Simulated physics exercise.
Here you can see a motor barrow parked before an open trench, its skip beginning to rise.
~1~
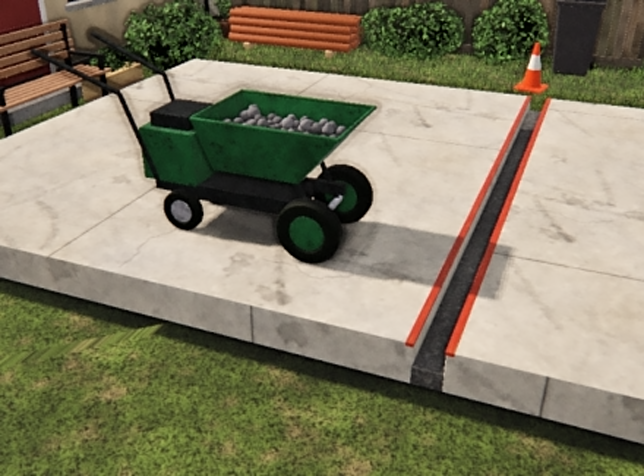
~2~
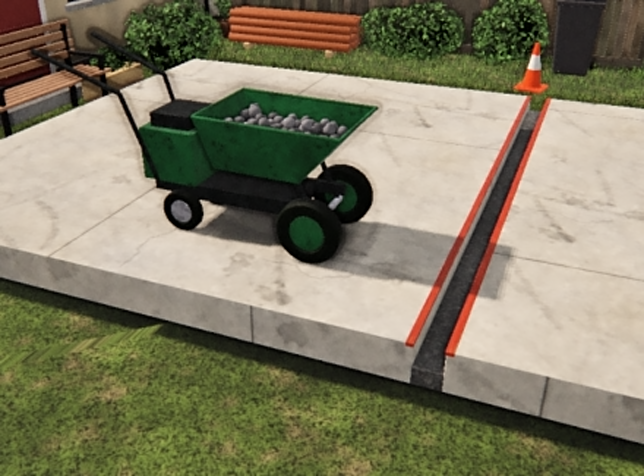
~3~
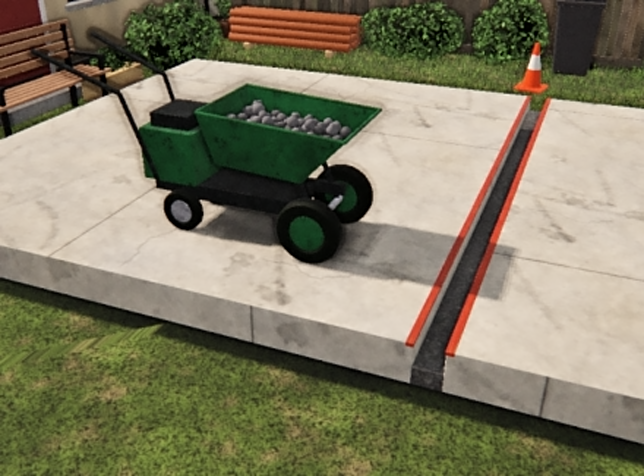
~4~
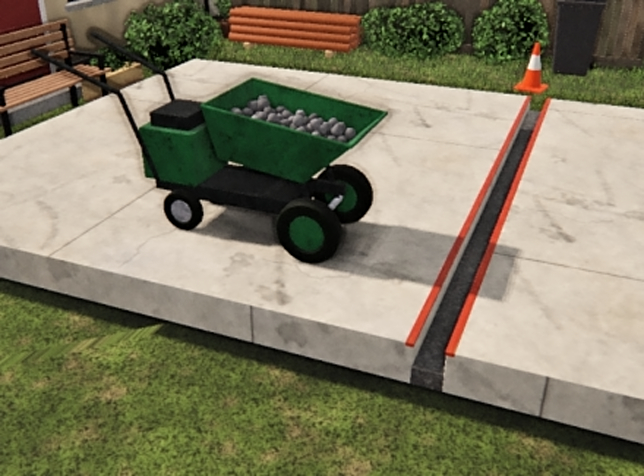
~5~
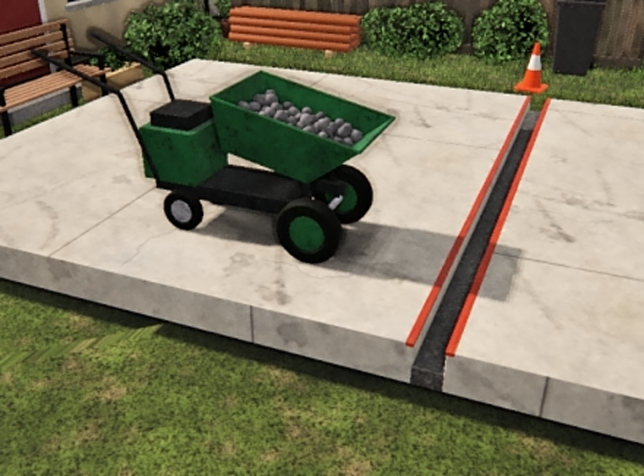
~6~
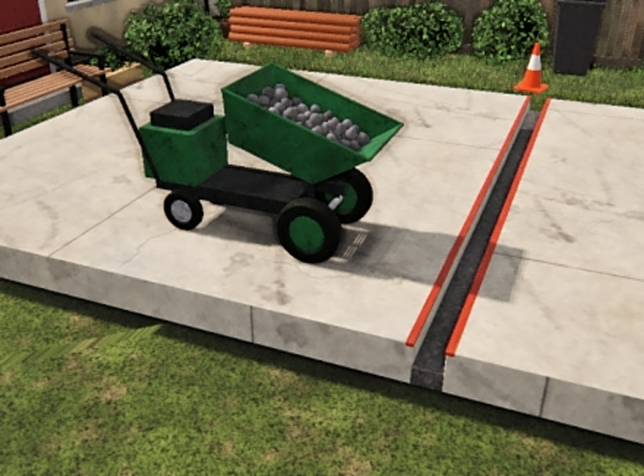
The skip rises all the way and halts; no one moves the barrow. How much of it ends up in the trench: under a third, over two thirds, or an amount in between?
In between.
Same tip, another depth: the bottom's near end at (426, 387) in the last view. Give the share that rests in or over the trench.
The share would be around 60 per cent.
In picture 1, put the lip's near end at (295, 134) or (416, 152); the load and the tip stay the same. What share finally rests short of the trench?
Near 60 and 0 percent respectively.
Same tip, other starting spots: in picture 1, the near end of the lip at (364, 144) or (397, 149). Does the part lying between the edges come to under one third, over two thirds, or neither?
In the first case the middle third, in the second case below one third.
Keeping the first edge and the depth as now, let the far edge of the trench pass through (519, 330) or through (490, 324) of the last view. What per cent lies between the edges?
Roughly 80 percent first and 70 percent second.
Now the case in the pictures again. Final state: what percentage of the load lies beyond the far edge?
I'd say near 20 per cent, give or take.
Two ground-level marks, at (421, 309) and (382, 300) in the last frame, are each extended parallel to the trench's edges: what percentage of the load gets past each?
Estimate, first then second: 70 %, 90 %.
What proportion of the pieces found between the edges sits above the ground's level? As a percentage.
Roughly 30 percent of them.
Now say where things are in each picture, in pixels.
In the first picture, lip of the skip at (338, 140), level; top of the load at (264, 129), round cobbles; first edge of the trench at (426, 309); far edge at (464, 318), the trench under half as wide as the skip, and about as deep as wide.
In the second picture, lip of the skip at (340, 141), level; top of the load at (265, 128).
In the third picture, lip of the skip at (344, 143), tipped barely; top of the load at (257, 122).
In the fourth picture, lip of the skip at (351, 147), tipped a little; top of the load at (262, 118).
In the fifth picture, lip of the skip at (359, 153), tipped a little; top of the load at (265, 113).
In the sixth picture, lip of the skip at (369, 160), tipped clearly; top of the load at (261, 112); first edge of the trench at (426, 309); far edge at (464, 318).
Soon after the last picture, skip tipped steeply; all in the skip.
A little later, skip tipped right over; about two thirds in the skip; a small part short of the trench; a small part in or heaped over the trench; a stray few beyond it; a stray few falling.
Later still, skip tipped right over; a small part in the skip; about a quarter short of the trench; about half in or heaped over the trench; about a quarter beyond it.
At rest, skip tipped right over; a small part in the skip; about a quarter short of the trench; about half in or heaped over the trench; about a quarter beyond it.
